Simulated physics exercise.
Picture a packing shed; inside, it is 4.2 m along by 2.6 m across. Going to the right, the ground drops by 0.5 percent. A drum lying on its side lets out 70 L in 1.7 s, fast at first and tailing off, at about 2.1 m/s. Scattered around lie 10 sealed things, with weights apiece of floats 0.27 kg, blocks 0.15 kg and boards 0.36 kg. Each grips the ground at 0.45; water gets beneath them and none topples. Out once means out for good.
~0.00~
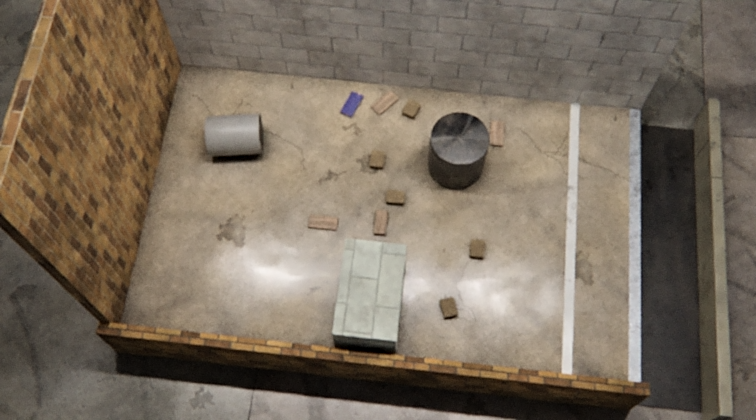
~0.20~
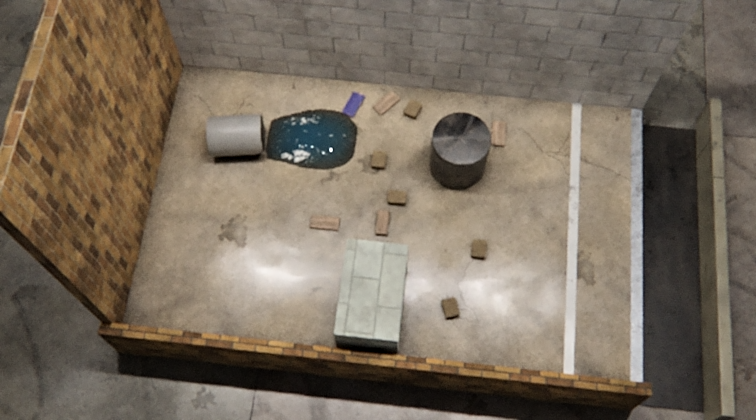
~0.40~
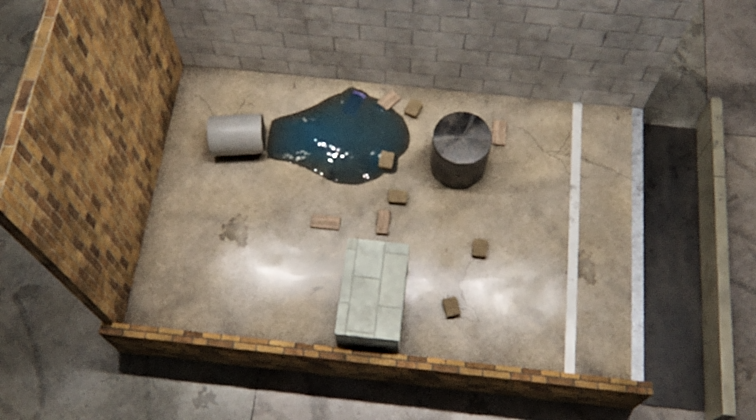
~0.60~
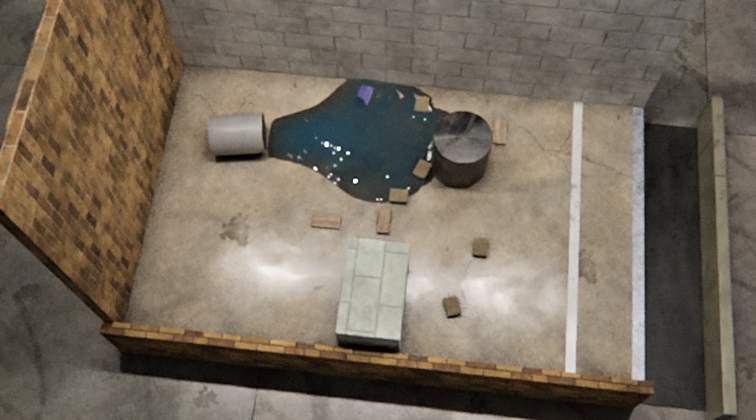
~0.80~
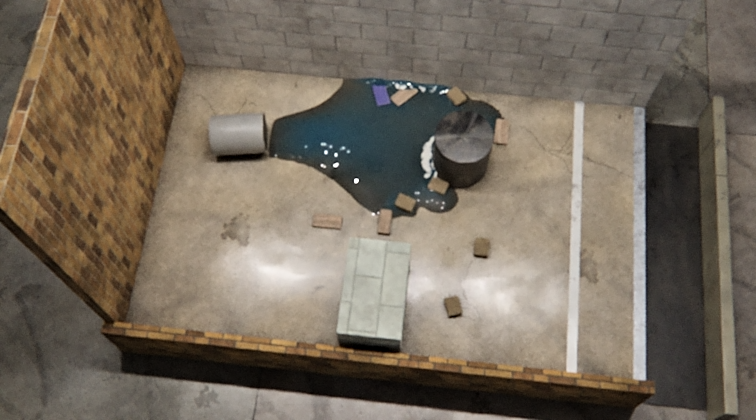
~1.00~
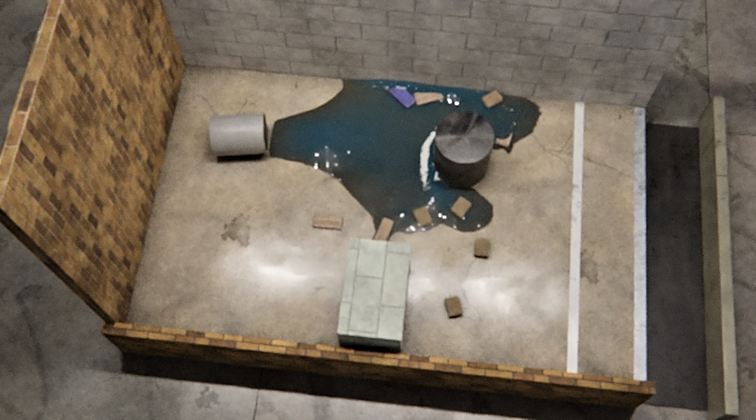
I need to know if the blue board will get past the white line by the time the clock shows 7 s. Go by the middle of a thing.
As far as I can tell, the blue board ends up beyond it.
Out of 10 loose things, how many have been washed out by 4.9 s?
It comes to 3.
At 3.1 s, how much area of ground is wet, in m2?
Close to 3.5 m2, I'd say.
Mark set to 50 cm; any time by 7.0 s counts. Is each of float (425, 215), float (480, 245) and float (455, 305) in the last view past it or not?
In that order: More, over, less.
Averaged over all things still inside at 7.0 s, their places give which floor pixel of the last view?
Mean position approx. (482, 278).
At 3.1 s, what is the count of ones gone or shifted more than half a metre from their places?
Count then: 7.
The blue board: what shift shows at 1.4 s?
Displacement by then near 100 cm.
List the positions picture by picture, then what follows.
The blue board at (352, 104), on the bottom; 0.0 m2 under water; 0 of 10 have shifted, in the first picture.
The blue board at (353, 104), on the bottom; water covers 0.4 m2; 0 of 10 have shifted, in the second picture.
The blue board at (354, 103) rests on the ground; water covers 0.8 m2; 1 of 10 have shifted, in the third picture.
The blue board at (364, 97) floats, 10 cm from its start; water covers 1.3 m2; 3 of 10 have shifted, in the fourth picture.
The blue board at (381, 93), afloat, 25 cm from its start; water covers 1.7 m2; 5 of 10 have shifted, in the fifth picture.
The blue board at (403, 95), afloat, 43 cm from its start; 2.0 m2 under water; 6 of 10 have shifted, in the sixth picture.
After 1.4 s the blue board is near (459, 102), 0.9 m from its start, afloat; 0 of 10 are over the mark; 3 afloat.
After 3.1 s the blue board has gone out; 4 of 10 are over the mark; 2 afloat.
After 4.9 s the blue board has gone out; 4 of 10 are over the mark; 0 afloat.
After 7.0 s the blue board has gone out; 4 of 10 are over the mark; 0 afloat.
